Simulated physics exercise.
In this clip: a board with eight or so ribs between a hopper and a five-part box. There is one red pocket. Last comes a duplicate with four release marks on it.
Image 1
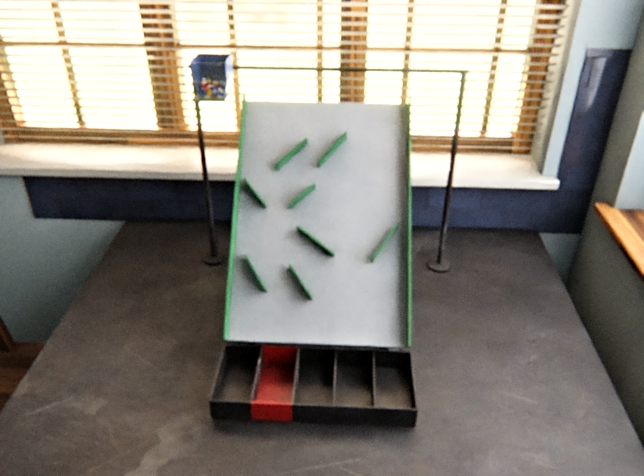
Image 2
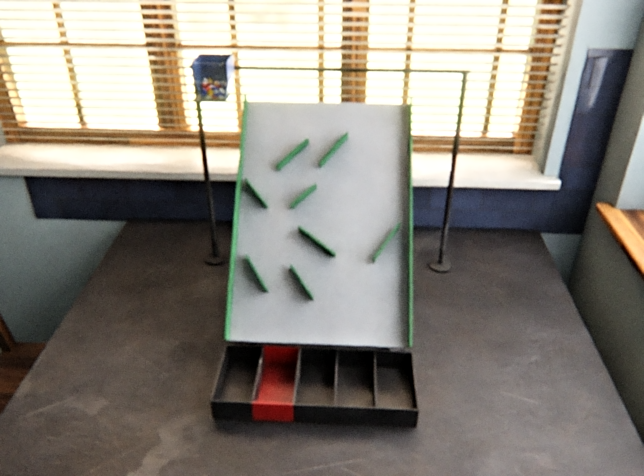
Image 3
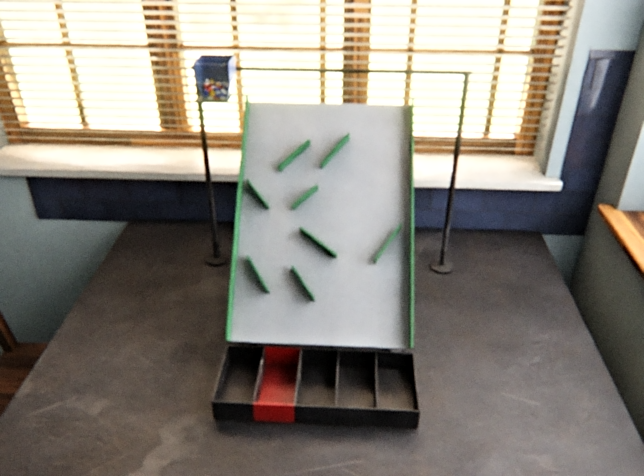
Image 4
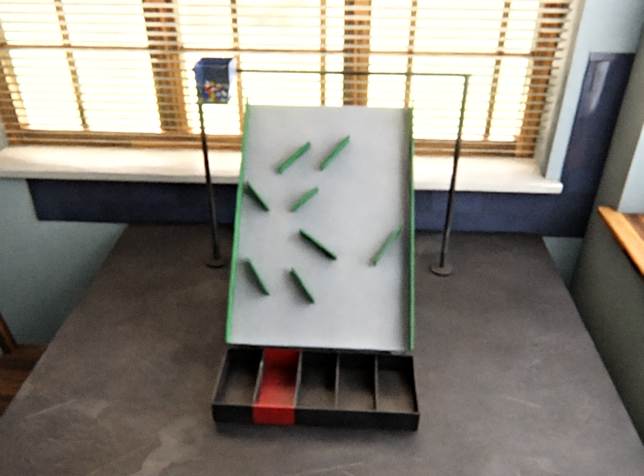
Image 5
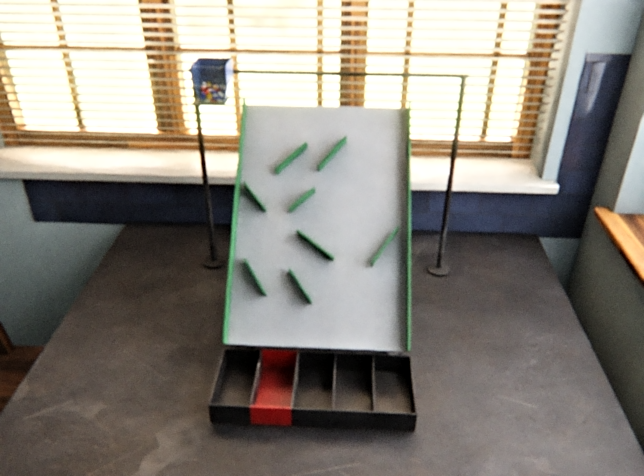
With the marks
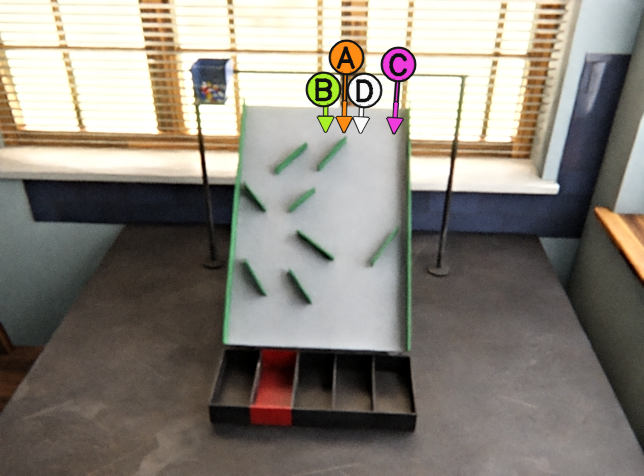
The clip opens on a tilted pale board with green ribs, standing before a window above a black five-part box with one red pocket. A blue hopper of small colourful pieces hangs at the upper left; the view shifts very slightly, but nothing in the setup visibly moves through the end.
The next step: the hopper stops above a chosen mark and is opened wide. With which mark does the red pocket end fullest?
B beats the others.
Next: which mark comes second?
That is mark A.
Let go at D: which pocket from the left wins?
The fourth from the left.
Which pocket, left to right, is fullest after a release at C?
It is the third one.
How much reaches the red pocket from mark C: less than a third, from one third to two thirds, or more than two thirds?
It is less than a third.
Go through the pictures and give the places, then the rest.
The first frame shows hopper near (214, 91), jelly beans, door shut.
The second frame shows ribs (277, 166) to (308, 139), (320, 163) to (348, 132), (245, 178) to (266, 205).
The third frame shows ribs (292, 206) to (317, 185), (300, 227) to (337, 255), (375, 260) to (401, 224).
The fourth frame shows ribs (247, 257) to (268, 293), (292, 267) to (314, 301).
The fifth frame shows red pocket near (271, 415), number 2 of 5 from the left.
On the marked copy, mark A meets the board at (344, 126); mark B meets the board at (325, 126); mark C meets the board at (394, 127); mark D meets the board at (360, 127).
For mark A, close to a third in the red pocket, close to two thirds in other pockets.
For mark B, close to two thirds in the red pocket, close to a third in other pockets, only a few held on the board.
For mark C, none at all in the red pocket, all but a few in other pockets, only a few outside the box.
For mark D, only a few in the red pocket, all but a few in other pockets.
